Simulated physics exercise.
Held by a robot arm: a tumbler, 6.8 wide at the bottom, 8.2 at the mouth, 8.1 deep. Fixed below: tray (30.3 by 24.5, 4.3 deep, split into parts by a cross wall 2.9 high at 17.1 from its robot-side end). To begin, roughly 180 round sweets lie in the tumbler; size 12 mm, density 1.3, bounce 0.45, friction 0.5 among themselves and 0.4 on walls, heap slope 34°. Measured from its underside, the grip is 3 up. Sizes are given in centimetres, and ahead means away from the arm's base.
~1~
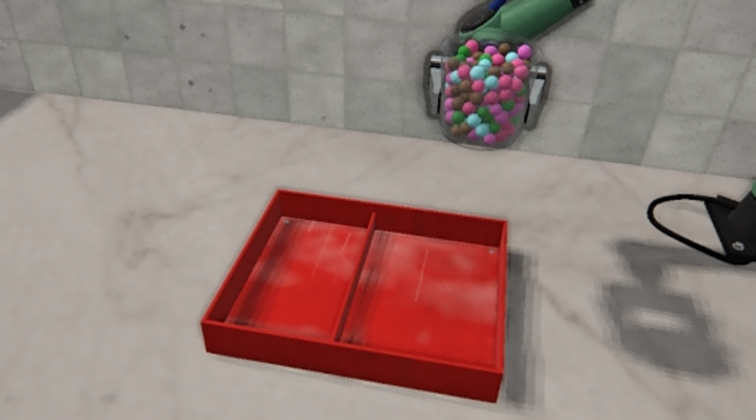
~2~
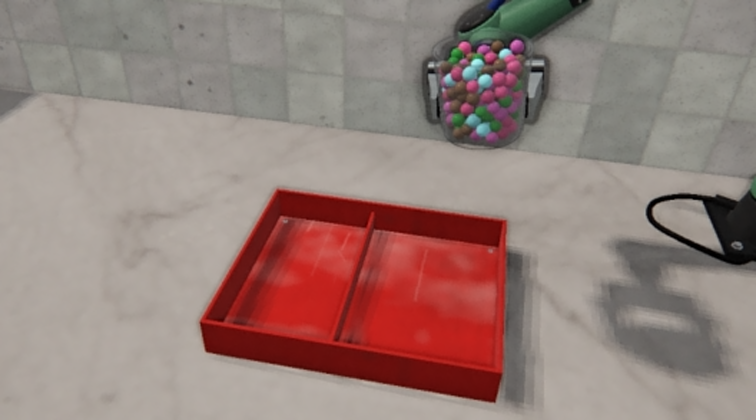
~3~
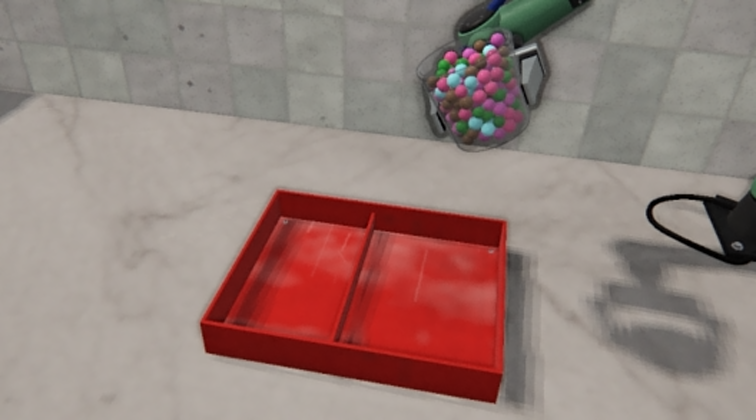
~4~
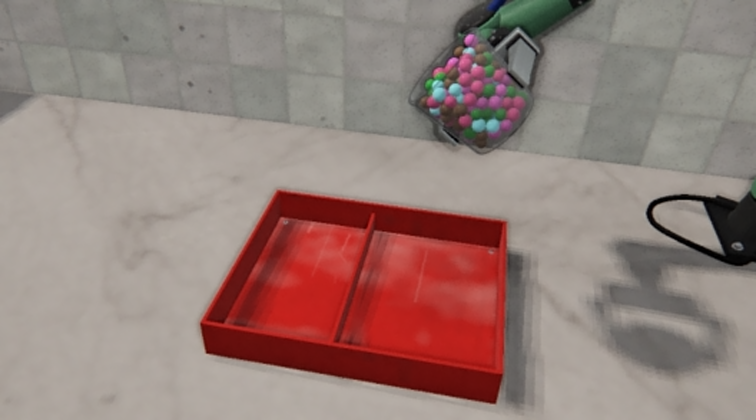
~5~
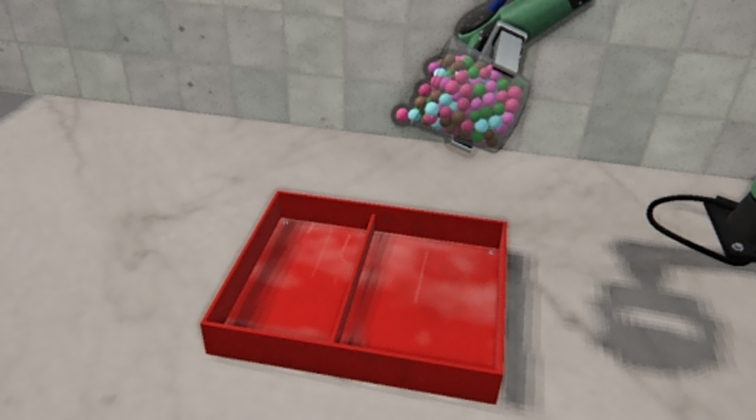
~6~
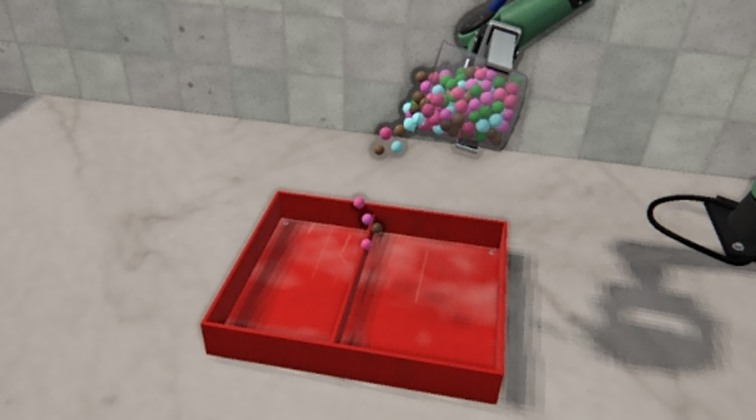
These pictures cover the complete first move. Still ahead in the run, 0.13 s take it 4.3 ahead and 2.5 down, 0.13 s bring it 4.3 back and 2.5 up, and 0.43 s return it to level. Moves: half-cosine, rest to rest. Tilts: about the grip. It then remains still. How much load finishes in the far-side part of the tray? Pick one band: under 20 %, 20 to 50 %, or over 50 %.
20 to 50 %.
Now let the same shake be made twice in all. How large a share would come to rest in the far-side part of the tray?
About 40 per cent in that case.
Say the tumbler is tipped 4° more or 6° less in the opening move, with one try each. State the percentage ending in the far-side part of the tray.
Estimates: 35 % then 25 %.
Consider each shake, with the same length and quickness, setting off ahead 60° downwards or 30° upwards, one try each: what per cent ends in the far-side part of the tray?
15 and 60 %.
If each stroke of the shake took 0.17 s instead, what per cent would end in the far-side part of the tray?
Roughly 20 in a hundred.
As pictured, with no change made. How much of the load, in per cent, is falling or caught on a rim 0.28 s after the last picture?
I'd put it near 27 per cent.
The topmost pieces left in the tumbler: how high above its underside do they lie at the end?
Roughly 7.0 cm.
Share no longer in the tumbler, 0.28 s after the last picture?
So far around 40 % is out.
Then, 0.28 s on, tilted 78° forward, highest piece 28 above the table; 111 in the tumbler, 17 in the far-side part, 6 in the robot-side part, 49 in flight or on a rim.
Then, 0.55 s on, tilted 18° forward, highest piece 31 above the table; 102 in the tumbler, 48 in the far-side part, 30 in the robot-side part, 3 on the table or floor.
Then, 0.89 s on, level, highest piece 31 above the table; 102 in the tumbler, 48 in the far-side part, 30 in the robot-side part, 3 on the table or floor.
Then, 1.94 s on, level, highest piece 31 above the table; 102 in the tumbler, 48 in the far-side part, 30 in the robot-side part, 3 on the table or floor.
In the end, 102 in the tumbler, 48 in the far-side part, 30 in the robot-side part, 3 on the table or floor. That is 26 % in the far-side part of the tray.
